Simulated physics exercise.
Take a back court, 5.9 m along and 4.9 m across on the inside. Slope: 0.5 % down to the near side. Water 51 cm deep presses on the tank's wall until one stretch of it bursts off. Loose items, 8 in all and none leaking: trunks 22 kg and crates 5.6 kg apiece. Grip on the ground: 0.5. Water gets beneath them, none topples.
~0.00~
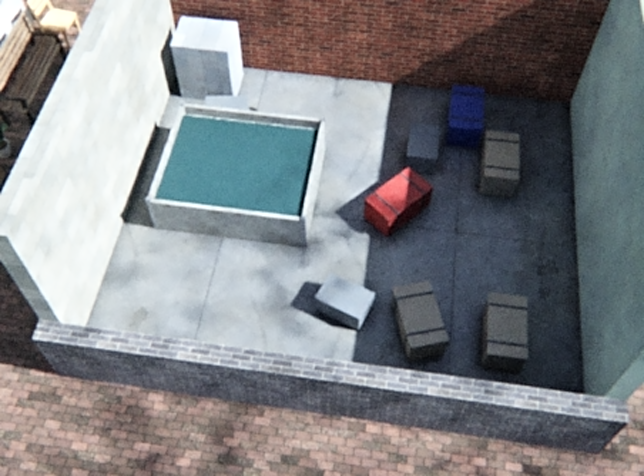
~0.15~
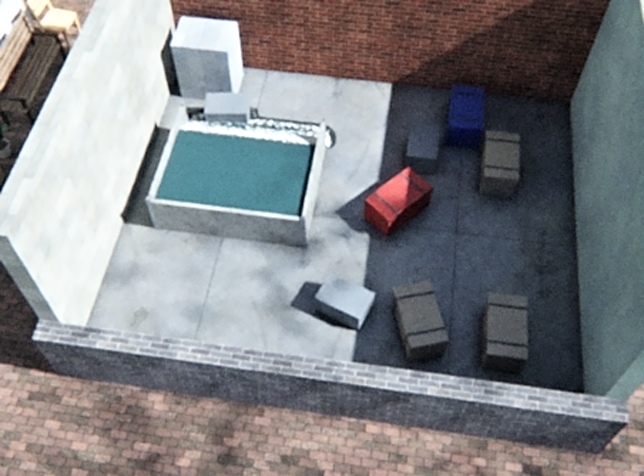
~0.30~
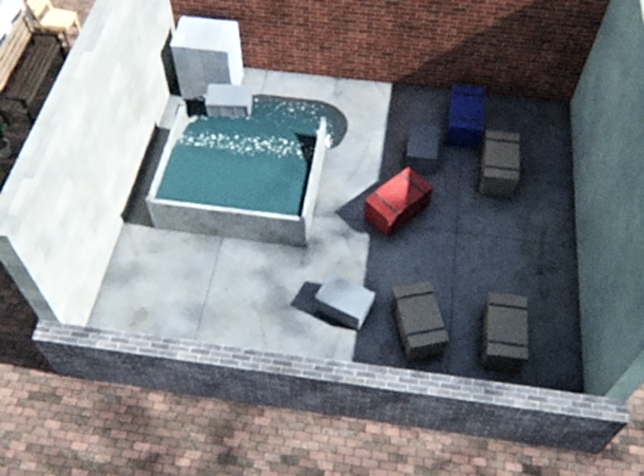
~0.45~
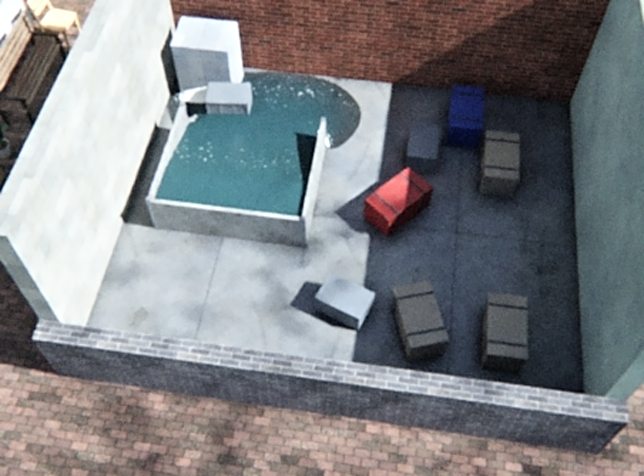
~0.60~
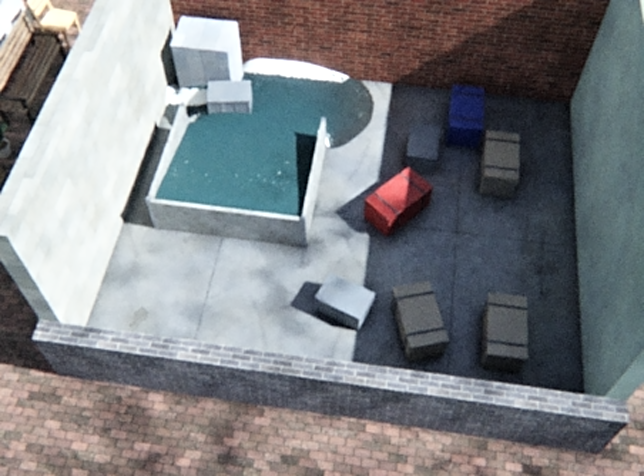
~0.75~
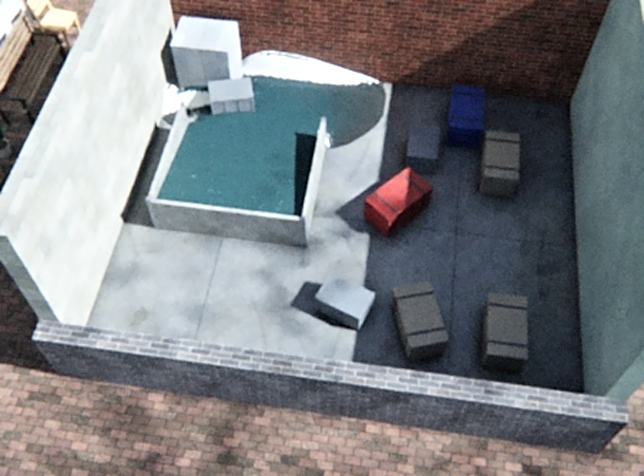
The footage shows a walled court where teal water foams over the back of a low basin and spreads across the pale floor behind it, then rightward, as a pale box shifts slightly; the red and blue boxes stay still.
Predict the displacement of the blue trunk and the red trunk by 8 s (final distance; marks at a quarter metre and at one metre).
Result - blue trunk: Large displacement; red trunk: Almost no movement.
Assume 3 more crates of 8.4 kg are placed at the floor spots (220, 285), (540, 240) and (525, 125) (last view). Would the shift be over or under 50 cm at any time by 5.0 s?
In the order listed: Behind the line; across the line; across the line.
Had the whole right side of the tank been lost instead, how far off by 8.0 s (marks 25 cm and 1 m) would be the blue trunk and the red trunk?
In that situation the blue trunk drifts a long way, while the red trunk drifts a long way.
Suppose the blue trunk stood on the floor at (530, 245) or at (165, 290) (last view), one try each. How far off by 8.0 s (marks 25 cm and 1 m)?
Taken in turn, it is carried a long way and then stays almost motionless.
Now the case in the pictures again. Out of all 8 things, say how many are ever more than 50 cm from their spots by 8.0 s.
7.
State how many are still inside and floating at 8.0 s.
It comes to 6 of them.
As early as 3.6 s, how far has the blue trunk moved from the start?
Shift: About 120 cm.
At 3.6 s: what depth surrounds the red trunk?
Roughly 2 cm at that moment.
After 1.6 s the blue trunk is near (467, 107), 0.0 m from its start, aground; the red trunk is near (399, 193), 0.0 m from its start, aground; 1 afloat.
After 3.6 s the blue trunk is near (549, 134), 1.2 m from its start, afloat; the red trunk is near (399, 193), 0.0 m from its start, aground; 3 afloat.
After 5.6 s the blue trunk is near (499, 176), 1.3 m from its start, afloat; the red trunk is near (399, 193), 0.0 m from its start, aground; 4 afloat.
After 8.0 s the blue trunk is near (462, 220), 2.0 m from its start, aground; the red trunk is near (399, 193), 0.0 m from its start, aground; 6 afloat.
